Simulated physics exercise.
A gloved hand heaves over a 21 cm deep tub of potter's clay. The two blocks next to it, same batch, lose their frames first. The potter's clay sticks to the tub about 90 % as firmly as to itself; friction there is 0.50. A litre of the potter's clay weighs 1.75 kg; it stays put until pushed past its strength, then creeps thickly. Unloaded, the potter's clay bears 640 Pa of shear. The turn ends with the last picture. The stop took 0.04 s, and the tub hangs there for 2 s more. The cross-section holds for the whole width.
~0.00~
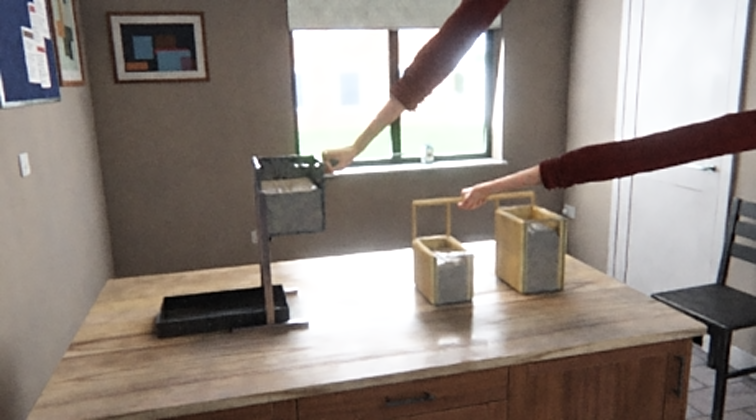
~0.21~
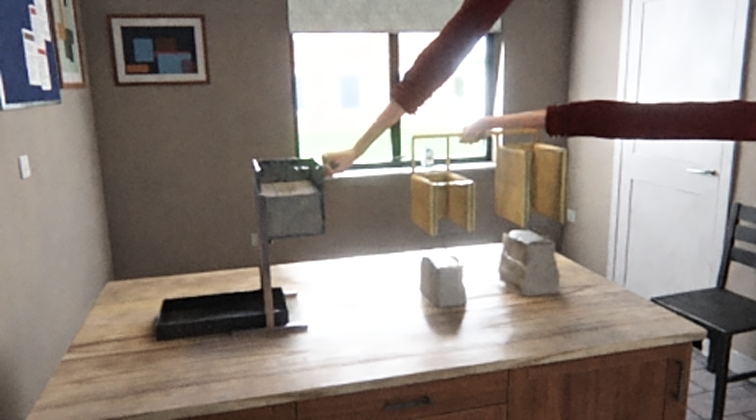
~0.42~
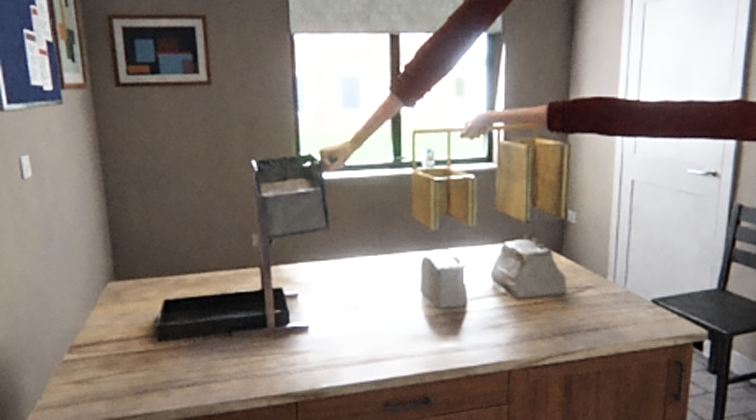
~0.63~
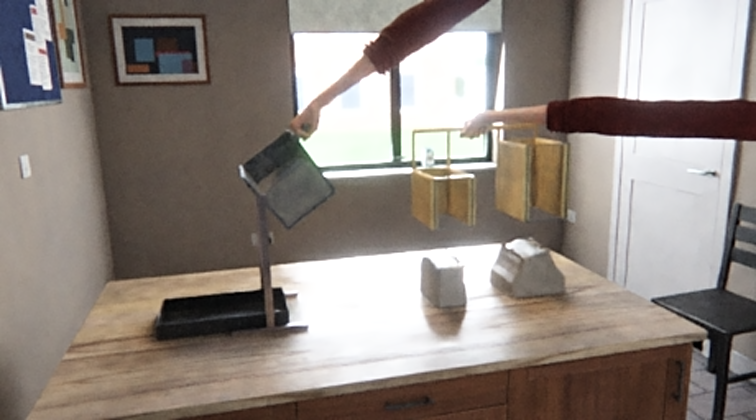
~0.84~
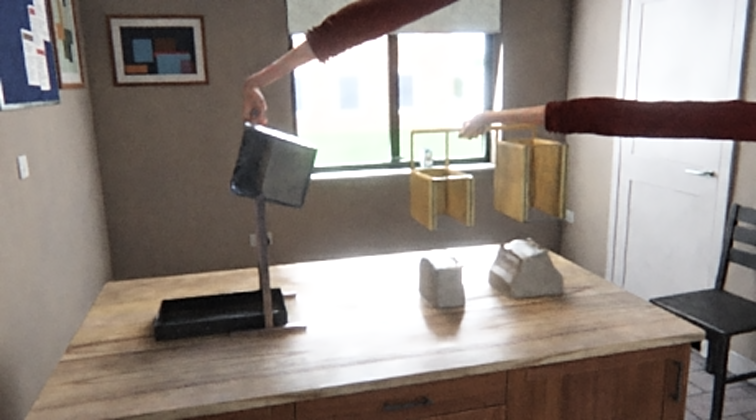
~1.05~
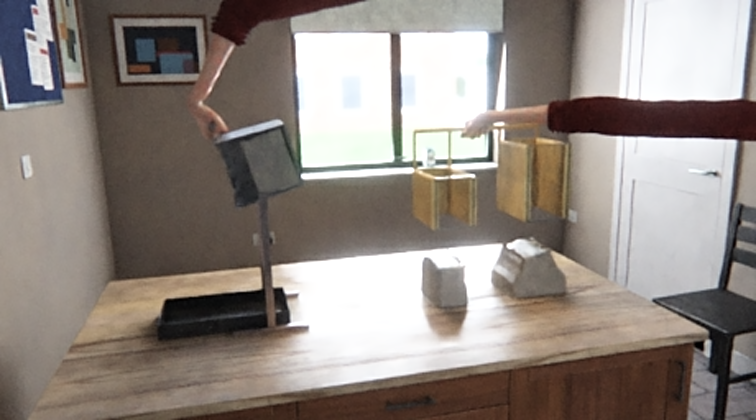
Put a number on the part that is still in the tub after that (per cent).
About 39 %.
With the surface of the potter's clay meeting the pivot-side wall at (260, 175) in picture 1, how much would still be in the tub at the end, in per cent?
It would be near 40 %.
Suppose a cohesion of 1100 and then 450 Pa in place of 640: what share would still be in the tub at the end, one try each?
In that order: 50 %, 50 %.
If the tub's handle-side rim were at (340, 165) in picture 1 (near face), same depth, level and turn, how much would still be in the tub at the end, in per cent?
It would be near 35 %.
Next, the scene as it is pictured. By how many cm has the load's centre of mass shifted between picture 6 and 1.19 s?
Roughly 4 cm.
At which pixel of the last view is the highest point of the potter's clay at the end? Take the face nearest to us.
At about (276, 165).
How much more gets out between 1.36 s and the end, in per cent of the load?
About 35 %.
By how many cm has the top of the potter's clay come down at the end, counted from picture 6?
About 11 cm.
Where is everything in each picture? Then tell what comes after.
Handle-side rim at (321, 164), tilt 0 degrees; crest of the potter's clay at (285, 192); block heights 14 cm, 22 cm (left to right), in the first frame.
Handle-side rim at (321, 167), tilt 0 degrees; crest of the potter's clay at (285, 195); block heights 14 cm, 19 cm (left to right), in the second frame.
Handle-side rim at (319, 162), tilt 5 degrees; crest of the potter's clay at (318, 189); block heights 14 cm, 16 cm (left to right), in the third frame.
Handle-side rim at (293, 138), tilt 35 degrees; crest of the potter's clay at (307, 161); block heights 14 cm, 16 cm (left to right), in the fourth frame.
Handle-side rim at (249, 131), tilt 72 degrees; crest of the potter's clay at (275, 141); block heights 14 cm, 16 cm (left to right), in the fifth frame.
Handle-side rim at (215, 147), tilt 105 degrees; crest of the potter's clay at (277, 130); block heights 14 cm, 16 cm (left to right), in the sixth frame.
After 1.19 s, the tub is at 105 degrees and holds 100 %.
After 1.36 s, the tub is at 105 degrees and holds 71 %.
After 1.53 s, the tub is at 105 degrees and holds 52 %.
After 1.70 s, the tub is at 105 degrees and holds 42 %.
After 3.05 s, the tub is at 105 degrees and holds 39 %.
